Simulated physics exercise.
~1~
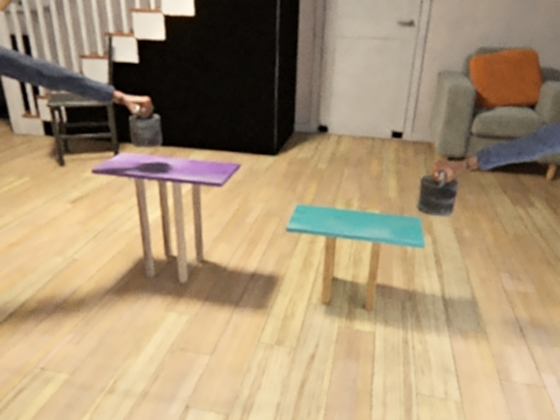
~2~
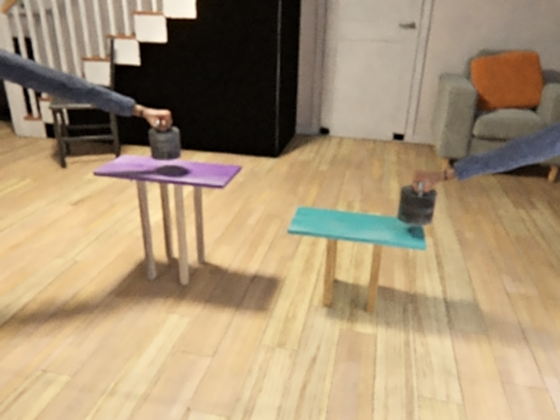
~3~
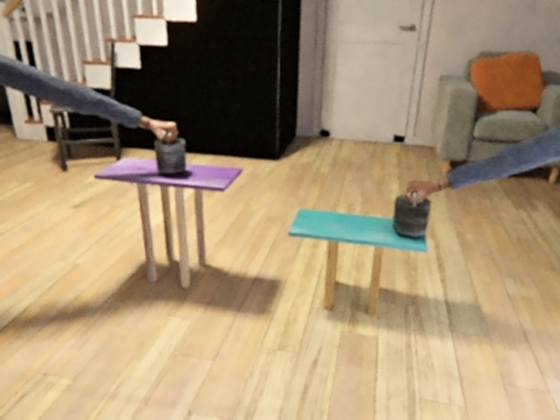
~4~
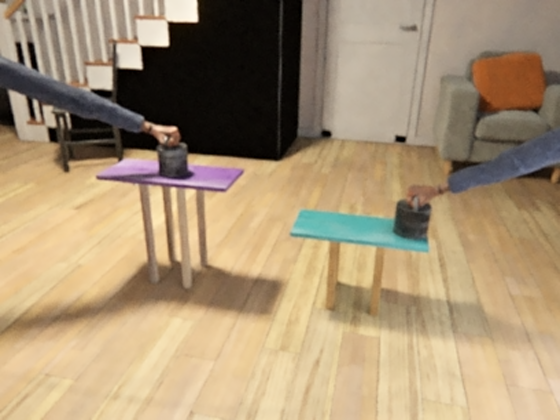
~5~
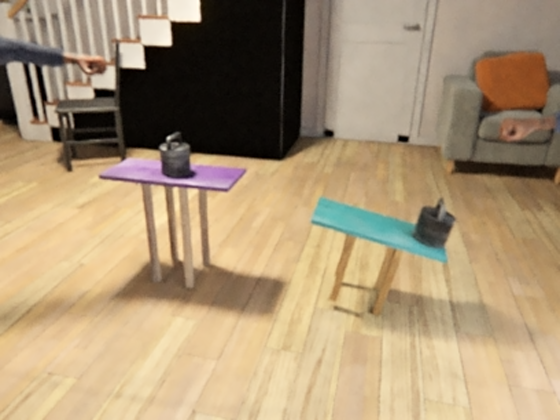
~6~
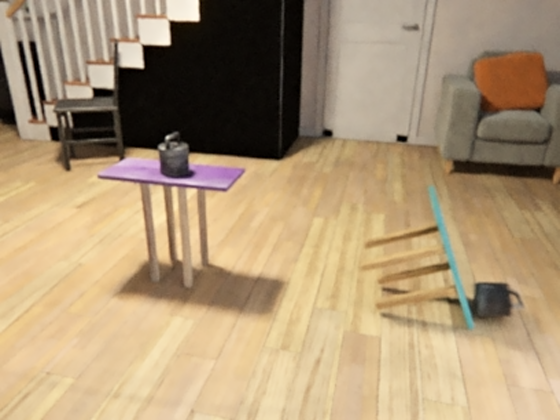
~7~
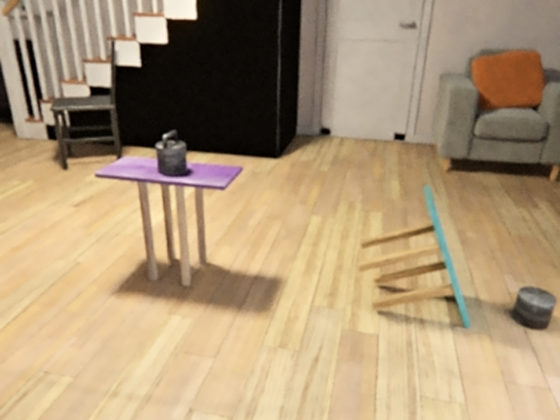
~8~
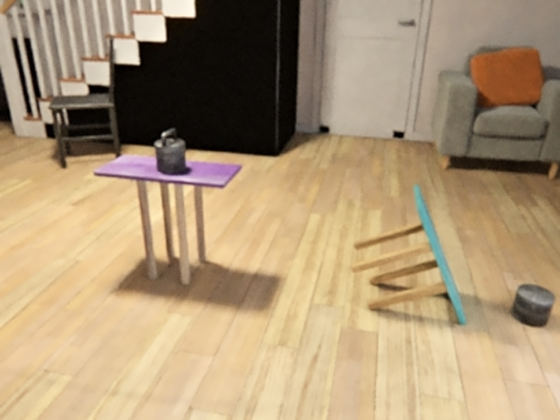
In the video, two hands lower dark cylindrical objects onto a purple table and the right end of a turquoise table, then let go. The purple table stays upright with its object, while the turquoise one tips rightward onto its side, its object ending on the floor.
